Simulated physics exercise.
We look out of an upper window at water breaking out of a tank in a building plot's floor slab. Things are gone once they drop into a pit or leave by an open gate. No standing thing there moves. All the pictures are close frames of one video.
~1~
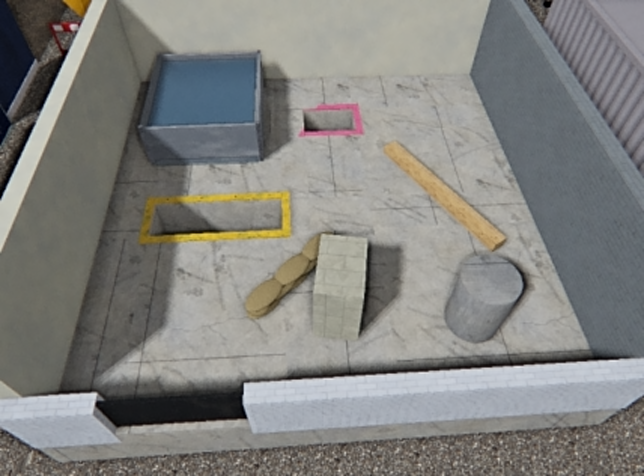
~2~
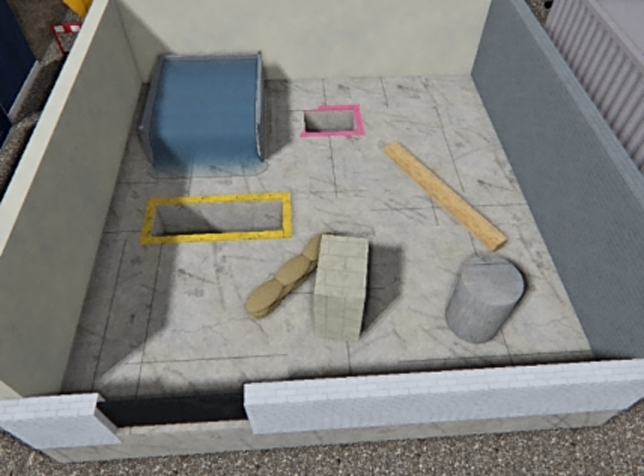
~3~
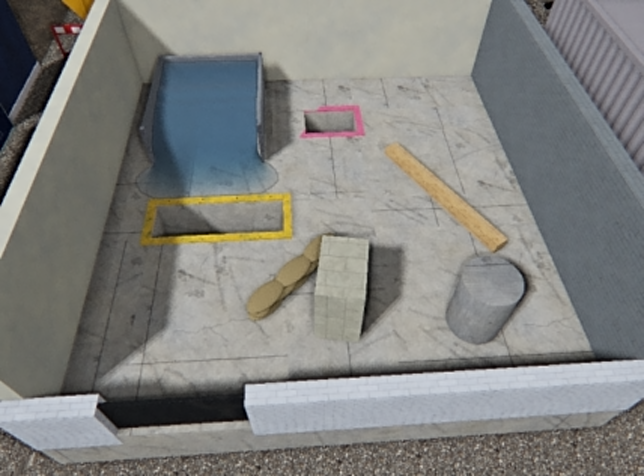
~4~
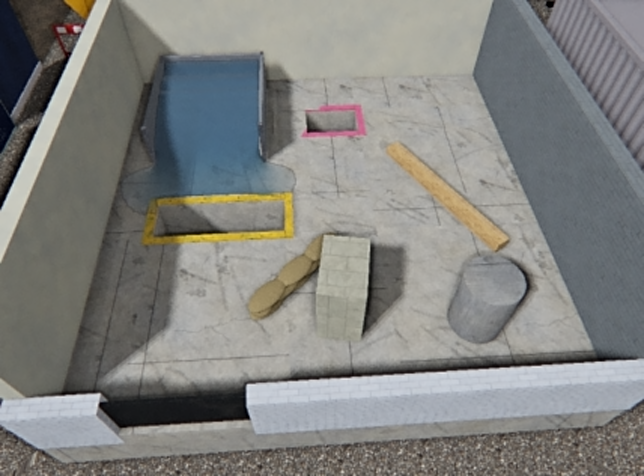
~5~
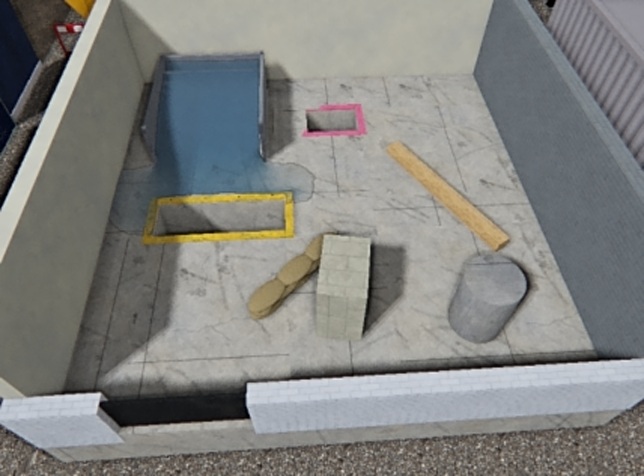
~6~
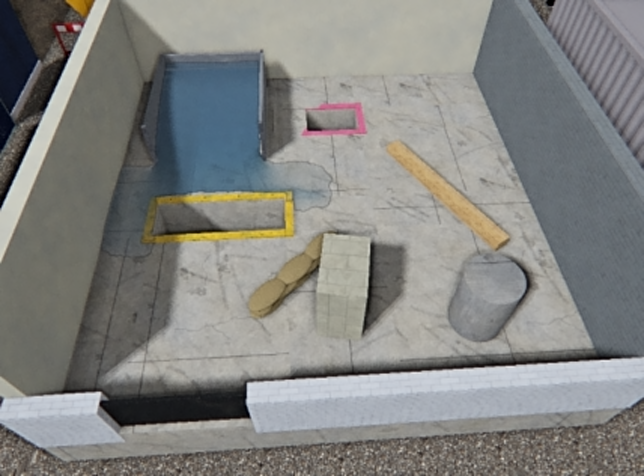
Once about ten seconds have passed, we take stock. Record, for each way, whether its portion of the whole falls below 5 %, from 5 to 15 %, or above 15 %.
Recorded: The gate: Below 5 %; the pink pit: Below 5 %; the yellow pit: Above 15 %.
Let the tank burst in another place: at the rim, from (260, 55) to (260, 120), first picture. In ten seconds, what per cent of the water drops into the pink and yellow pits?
In percent: Pink 45, yellow 0.
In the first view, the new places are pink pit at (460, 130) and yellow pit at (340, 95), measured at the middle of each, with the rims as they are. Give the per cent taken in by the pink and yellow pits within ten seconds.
Per cent: Pink 6, yellow 2.
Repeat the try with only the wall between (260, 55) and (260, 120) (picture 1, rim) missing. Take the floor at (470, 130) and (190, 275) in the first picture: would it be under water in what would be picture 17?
Soaked, then unsoaked.
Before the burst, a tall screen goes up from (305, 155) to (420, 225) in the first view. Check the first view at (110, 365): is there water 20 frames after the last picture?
My call: Swamped.
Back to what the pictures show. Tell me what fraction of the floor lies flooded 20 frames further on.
That should be about 30 %.
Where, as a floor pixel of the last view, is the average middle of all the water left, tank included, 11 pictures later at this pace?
Around pixel (208, 163) of the last picture.
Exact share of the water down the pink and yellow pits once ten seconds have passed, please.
The first comes to roughly 0 percent, the second to roughly 66 percent.
A moment on, water covers 15 % of the floor; the gate 0 %, the pink pit 0 %, the yellow pit 27 %.
Next, water covers 25 % of the floor; the gate 0 %, the pink pit 0 %, the yellow pit 45 %.
Then, water covers 30 % of the floor; the gate 0 %, the pink pit 0 %, the yellow pit 58 %.
Later, water covers 45 % of the floor; the gate 0 %, the pink pit 0 %, the yellow pit 64 %.
In the end, water covers 60 % of the floor; the gate 0 %, the pink pit 0 %, the yellow pit 65 %.
